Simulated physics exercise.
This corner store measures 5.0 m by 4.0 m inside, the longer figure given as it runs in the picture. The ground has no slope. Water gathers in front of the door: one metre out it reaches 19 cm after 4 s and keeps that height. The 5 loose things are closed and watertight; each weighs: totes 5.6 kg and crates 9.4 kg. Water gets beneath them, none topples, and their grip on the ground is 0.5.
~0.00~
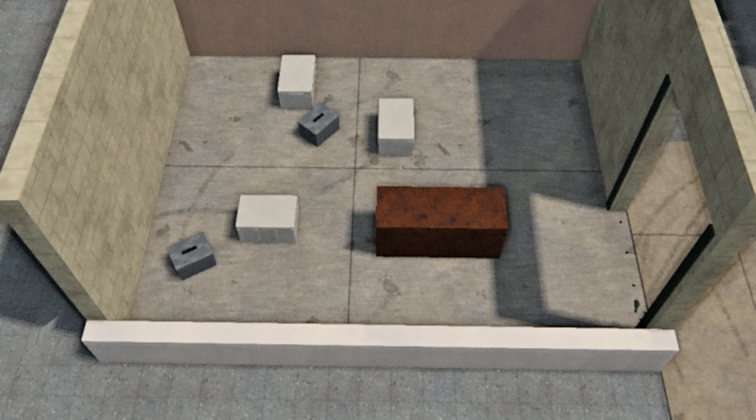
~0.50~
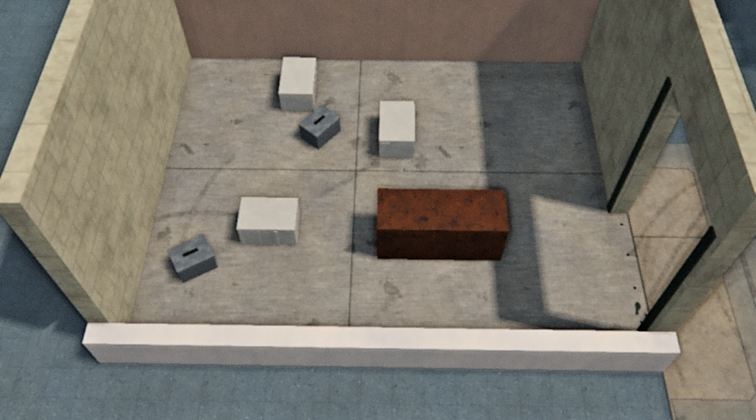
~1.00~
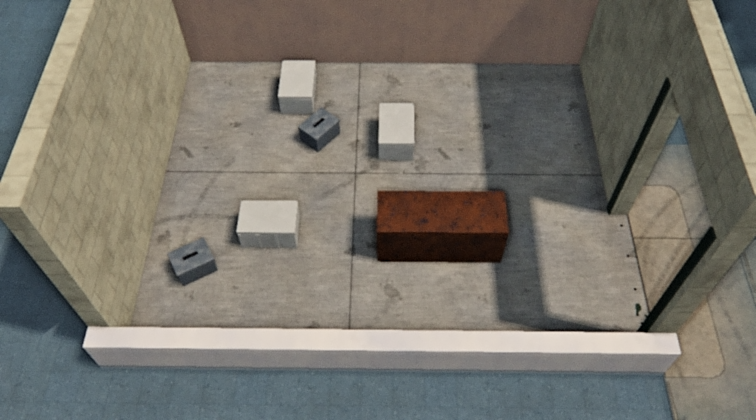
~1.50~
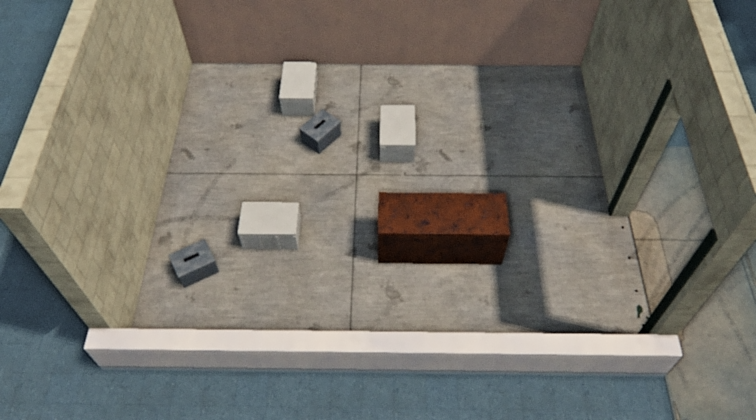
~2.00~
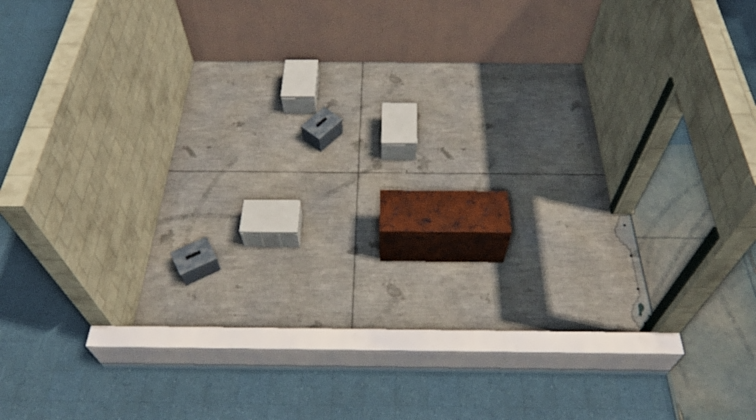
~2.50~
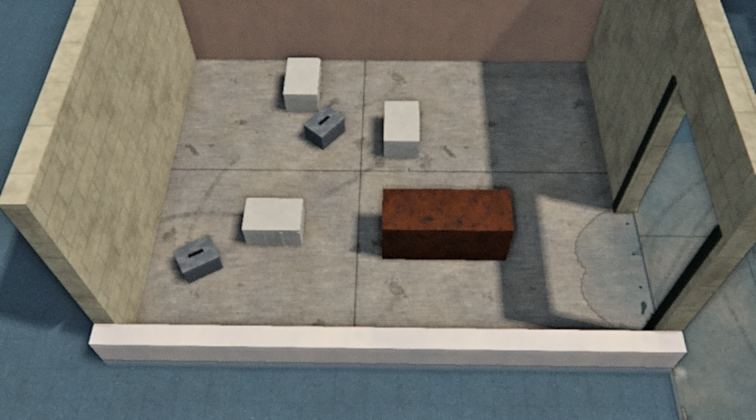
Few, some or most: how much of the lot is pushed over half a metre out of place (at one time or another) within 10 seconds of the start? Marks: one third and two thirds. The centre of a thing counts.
Share: One to two thirds.
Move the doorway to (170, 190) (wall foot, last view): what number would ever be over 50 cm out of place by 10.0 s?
Then 4.
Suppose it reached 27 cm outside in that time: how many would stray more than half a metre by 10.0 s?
In that case 4 of them.
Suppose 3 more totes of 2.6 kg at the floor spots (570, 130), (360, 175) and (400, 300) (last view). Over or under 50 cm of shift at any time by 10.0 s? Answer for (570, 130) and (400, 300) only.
In turn: Under, more.
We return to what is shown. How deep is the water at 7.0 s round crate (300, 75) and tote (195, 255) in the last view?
About 0 and 5 cm.
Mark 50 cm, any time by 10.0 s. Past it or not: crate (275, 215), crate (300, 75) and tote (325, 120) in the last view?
In that order: Past it, short of it, short of it.
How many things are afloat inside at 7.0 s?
0 of them.
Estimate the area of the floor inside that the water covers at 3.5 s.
About 2.0 m2.
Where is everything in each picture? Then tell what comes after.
The first frame shows a tote at (319, 118), on the bottom; a tote at (190, 250) rests on the ground; 0.0 m2 under water; 0 of 5 have shifted.
The second frame shows a tote at (319, 120), on the bottom; a tote at (191, 253), on the bottom; 0.0 m2 under water; 0 of 5 have shifted.
The third frame shows a tote at (319, 123) rests on the ground; a tote at (191, 256) rests on the ground; water covers 0.0 m2; 0 of 5 have shifted.
The fourth frame shows a tote at (320, 125), on the bottom; a tote at (192, 258), on the bottom; water covers 0.0 m2; 0 of 5 have shifted.
The fifth frame shows a tote at (322, 123), on the bottom; a tote at (193, 255) rests on the ground; 0.0 m2 under water; 0 of 5 have shifted.
The sixth frame shows a tote at (324, 121), on the bottom; a tote at (196, 254) rests on the ground; water covers 0.5 m2; 0 of 5 have shifted.
After 3.5 s 0 of 5 are over 50 cm from their spots; 0 afloat.
After 4.5 s 0 of 5 are over 50 cm from their spots; 0 afloat.
After 7.0 s 0 of 5 are over 50 cm from their spots; 0 afloat.
After 10.0 s 2 of 5 are over 50 cm from their spots, and 2 have been at some point; 4 afloat.
